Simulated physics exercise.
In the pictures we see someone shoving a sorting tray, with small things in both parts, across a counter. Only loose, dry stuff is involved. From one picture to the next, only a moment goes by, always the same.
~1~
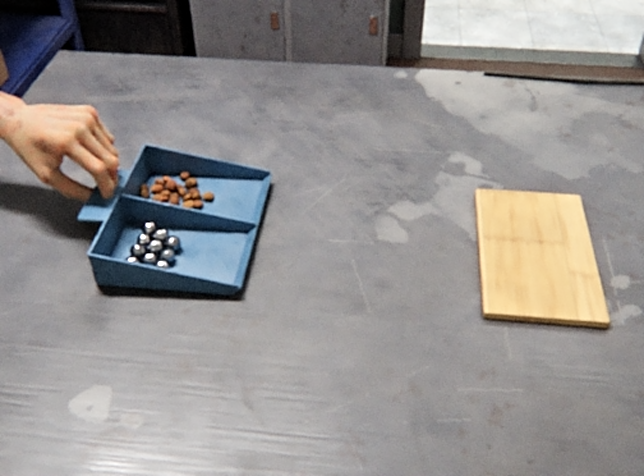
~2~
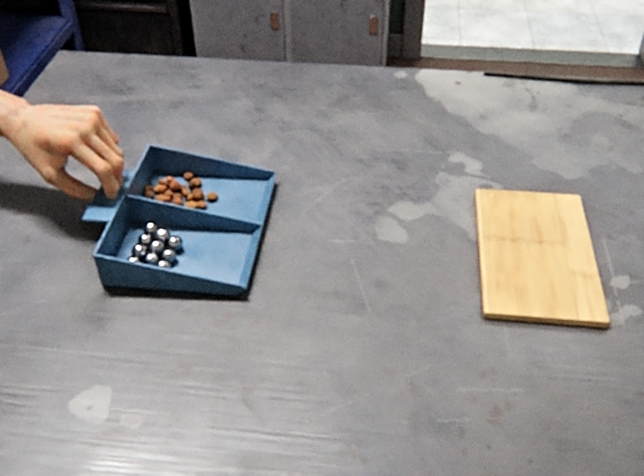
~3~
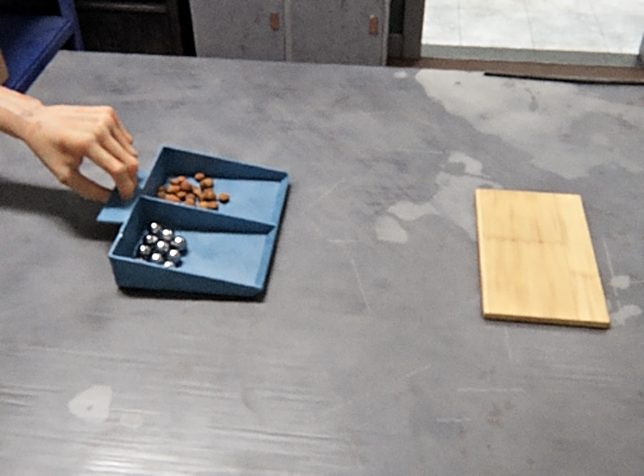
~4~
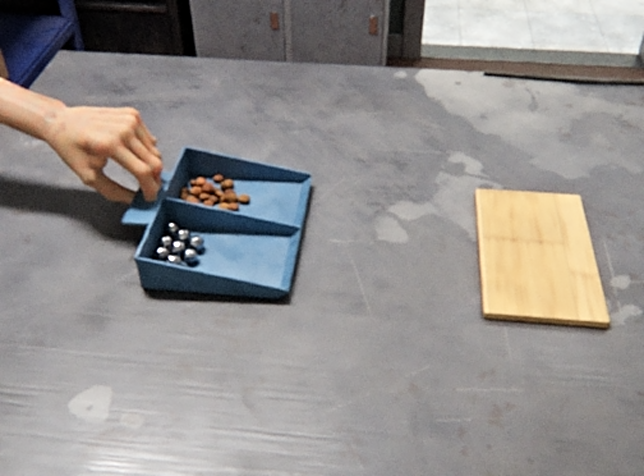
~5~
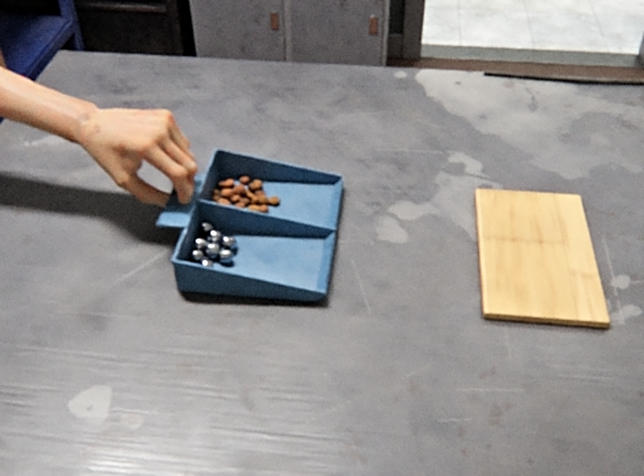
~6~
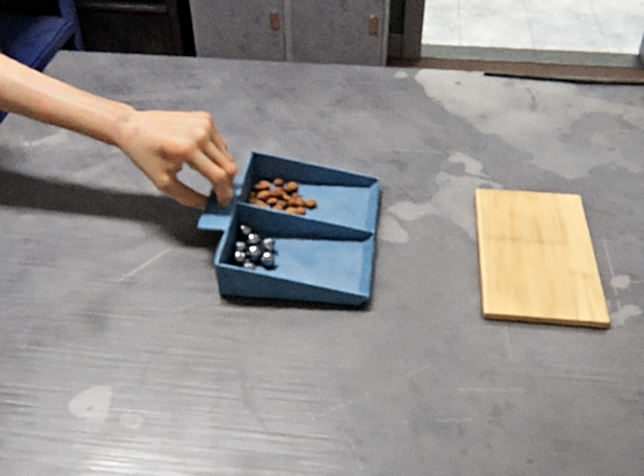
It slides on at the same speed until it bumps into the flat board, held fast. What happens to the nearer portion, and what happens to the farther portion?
The nearer portion partly goes over the front; the farther portion stays in the tray.
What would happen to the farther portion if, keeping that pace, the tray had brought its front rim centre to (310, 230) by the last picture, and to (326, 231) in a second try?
So, it is retained at the first place and is retained at the second.
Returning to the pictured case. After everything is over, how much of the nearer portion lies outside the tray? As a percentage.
Something like 60 per cent, roughly.
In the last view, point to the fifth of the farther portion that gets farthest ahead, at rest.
Roughly at (467, 212) in the last picture.
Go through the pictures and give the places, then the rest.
Front rim at (257, 226), at rest; flat board at (542, 281); nearer portion at (156, 248), a few steel balls; farther portion at (174, 197), some bits of dog kibble, in the first picture.
Front rim at (262, 226), hardly any of the way covered; farther portion at (177, 197), in the second picture.
Front rim at (276, 227), a small part of the way covered; nearer portion at (162, 248), in the third picture.
Front rim at (300, 229), about a quarter of the way covered; farther portion at (205, 197), in the fourth picture.
Front rim at (335, 232), about a third of the way covered; nearer portion at (213, 250), in the fifth picture.
Front rim at (374, 234), about half of the way covered; flat board at (542, 281); nearer portion at (254, 253); farther portion at (273, 202), in the sixth picture.
Then, 0.08 s past the last view, tray still sliding, front rim near (429, 238); nearer portion all inside; farther portion all inside.
Then, 0.25 s past the last view, tray stopped at the flat board; nearer portion all inside, moved towards the front rim; farther portion all inside, moved towards the front rim.
Then, 0.46 s past the last view, tray stopped at the flat board; nearer portion about two thirds out of the tray; farther portion all inside, moved towards the front rim.
Finally, tray stopped at the flat board; nearer portion about two thirds out of the tray; farther portion all inside, moved towards the front rim.
